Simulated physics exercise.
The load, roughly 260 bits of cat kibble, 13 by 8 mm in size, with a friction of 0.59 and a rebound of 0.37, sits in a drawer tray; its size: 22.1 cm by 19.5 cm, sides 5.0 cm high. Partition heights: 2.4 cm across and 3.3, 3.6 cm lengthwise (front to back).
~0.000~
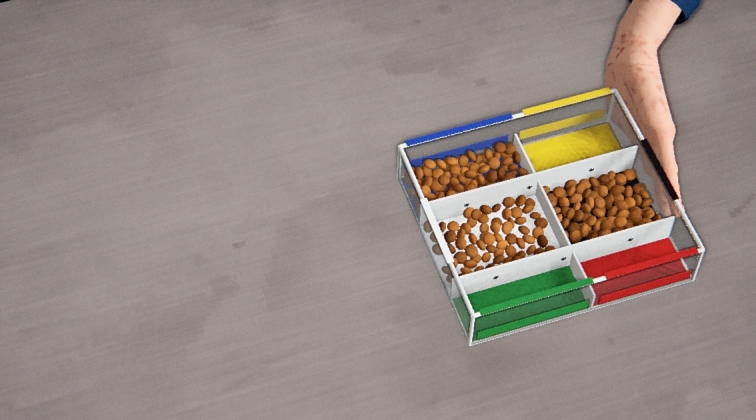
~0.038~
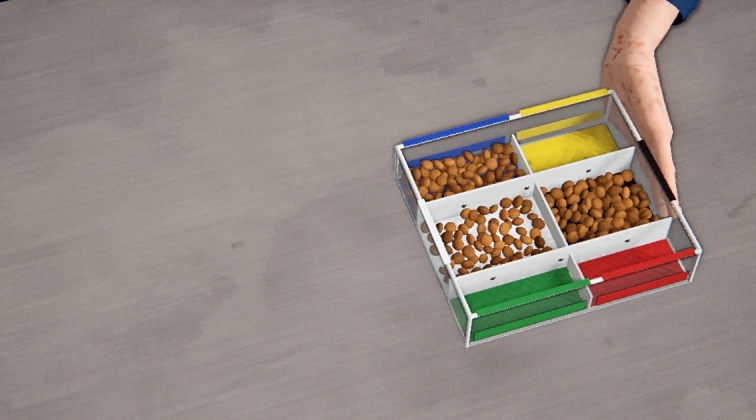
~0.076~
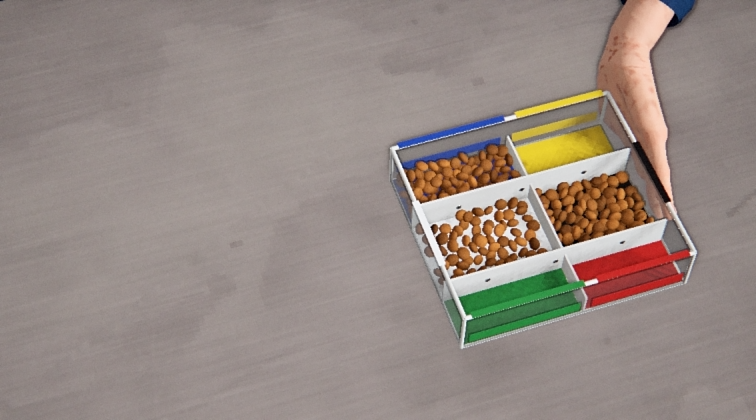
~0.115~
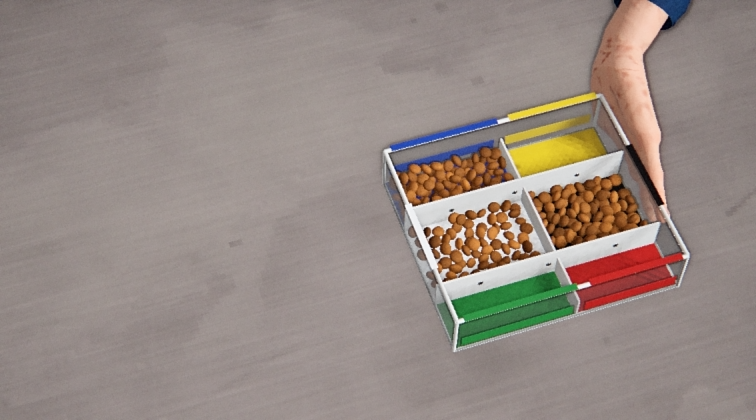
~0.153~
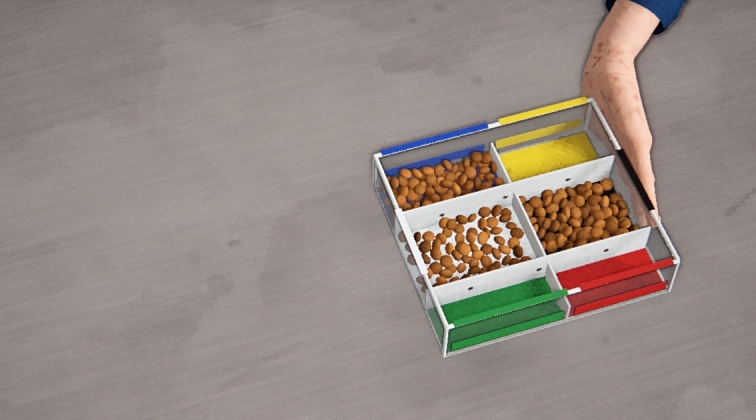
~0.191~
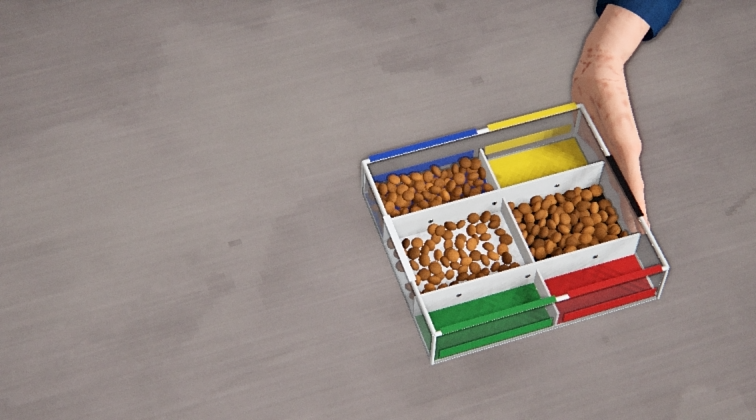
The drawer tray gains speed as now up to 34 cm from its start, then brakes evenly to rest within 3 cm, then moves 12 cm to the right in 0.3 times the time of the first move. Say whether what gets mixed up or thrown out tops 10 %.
Strayed: Under.
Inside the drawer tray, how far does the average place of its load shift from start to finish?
Roughly 1.5 cm.
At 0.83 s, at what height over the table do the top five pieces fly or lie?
Roughly 3 cm.
After 0.44 s, tilt 0 degrees; white 30 %, blue 35 %, black 35 %; 0 % away from where they began.
After 0.64 s, tilt 0 degrees; white 30 %, blue 35 %, black 35 %; 0 % away from where they began.
After 0.83 s, tilt 0 degrees; white 30 %, blue 35 %, black 35 %; 0 % away from where they began.
After 1.01 s, tilt 0 degrees; white 30 %, blue 35 %, black 35 %; 0 % away from where they began.
In the end, at 1.5 s, white 30 %, blue 35 %, black 35 %; 0 % away from where they began.
